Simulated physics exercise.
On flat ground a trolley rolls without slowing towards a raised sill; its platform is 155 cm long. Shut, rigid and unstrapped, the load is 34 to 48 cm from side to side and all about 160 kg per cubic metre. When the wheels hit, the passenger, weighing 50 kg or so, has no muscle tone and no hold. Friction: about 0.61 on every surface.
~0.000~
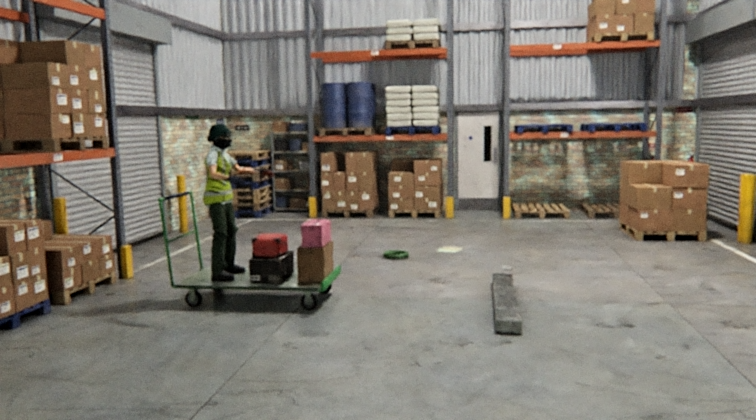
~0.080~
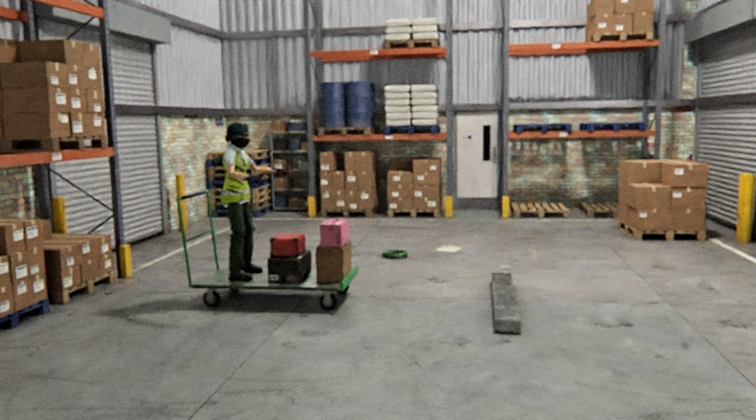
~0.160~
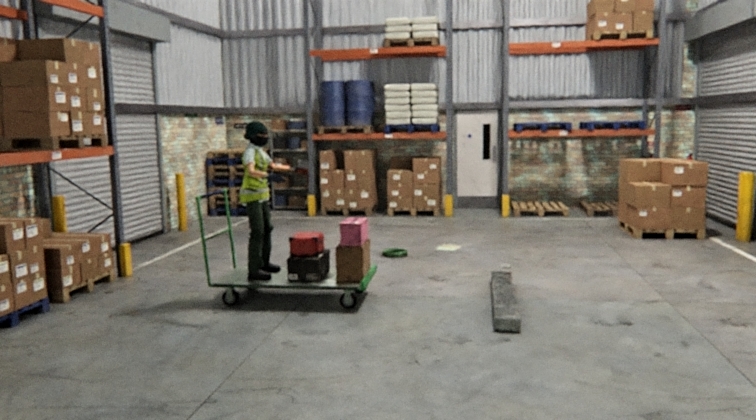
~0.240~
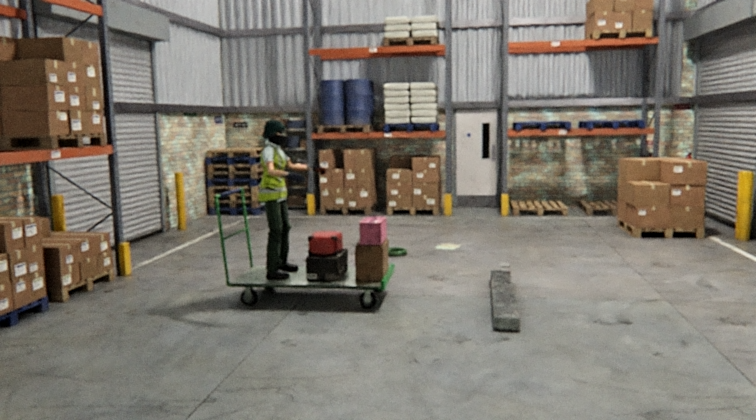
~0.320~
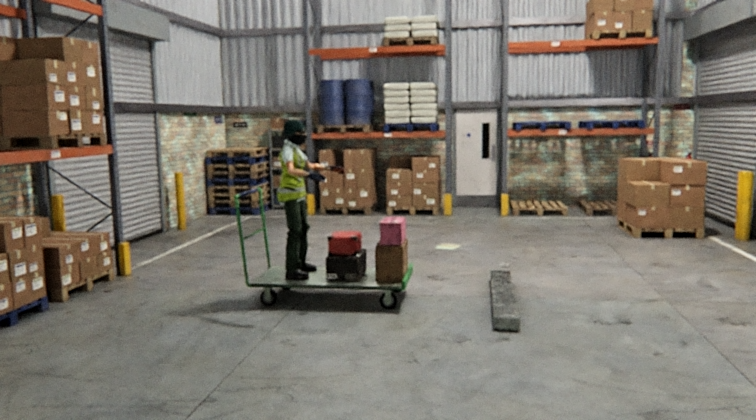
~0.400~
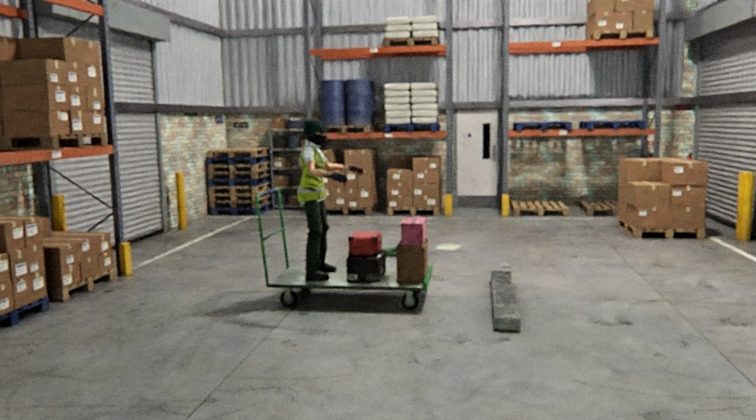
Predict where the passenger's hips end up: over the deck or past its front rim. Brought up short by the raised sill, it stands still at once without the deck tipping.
Past the front rim.
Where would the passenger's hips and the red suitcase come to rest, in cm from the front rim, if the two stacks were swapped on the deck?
Then hips 80 past, red 90 past.
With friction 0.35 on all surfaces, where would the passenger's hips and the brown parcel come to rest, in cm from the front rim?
In that case hips 60 past, brown 60 past.
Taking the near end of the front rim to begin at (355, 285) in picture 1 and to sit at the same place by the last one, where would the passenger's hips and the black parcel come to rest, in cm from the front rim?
The hips would stop 70 cm behind the front rim, the black one 50 cm behind it.
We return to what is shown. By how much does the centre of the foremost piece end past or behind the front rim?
Its centre sits about 140 cm past the front rim.
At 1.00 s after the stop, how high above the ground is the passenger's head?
The head is some 20 cm up.
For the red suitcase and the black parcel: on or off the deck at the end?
Result - red: Goes over; black: Stays.
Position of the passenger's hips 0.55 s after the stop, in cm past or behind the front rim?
Behind the rim by about 20 cm.
Impact comes at 0.68 s.
After 0.93 s the passenger's hips are 57 cm behind the rim, near (444, 213) in the last picture's view.
After 1.23 s the passenger's hips are 22 cm behind the rim, near (479, 240) in the last picture's view.
After 1.68 s the passenger's hips are 30 cm past the rim, near (533, 250) in the last picture's view.
When all is still (2.9 s), past the rim, red suitcase, pink carton, brown parcel and the passenger's hips; behind it, black parcel.
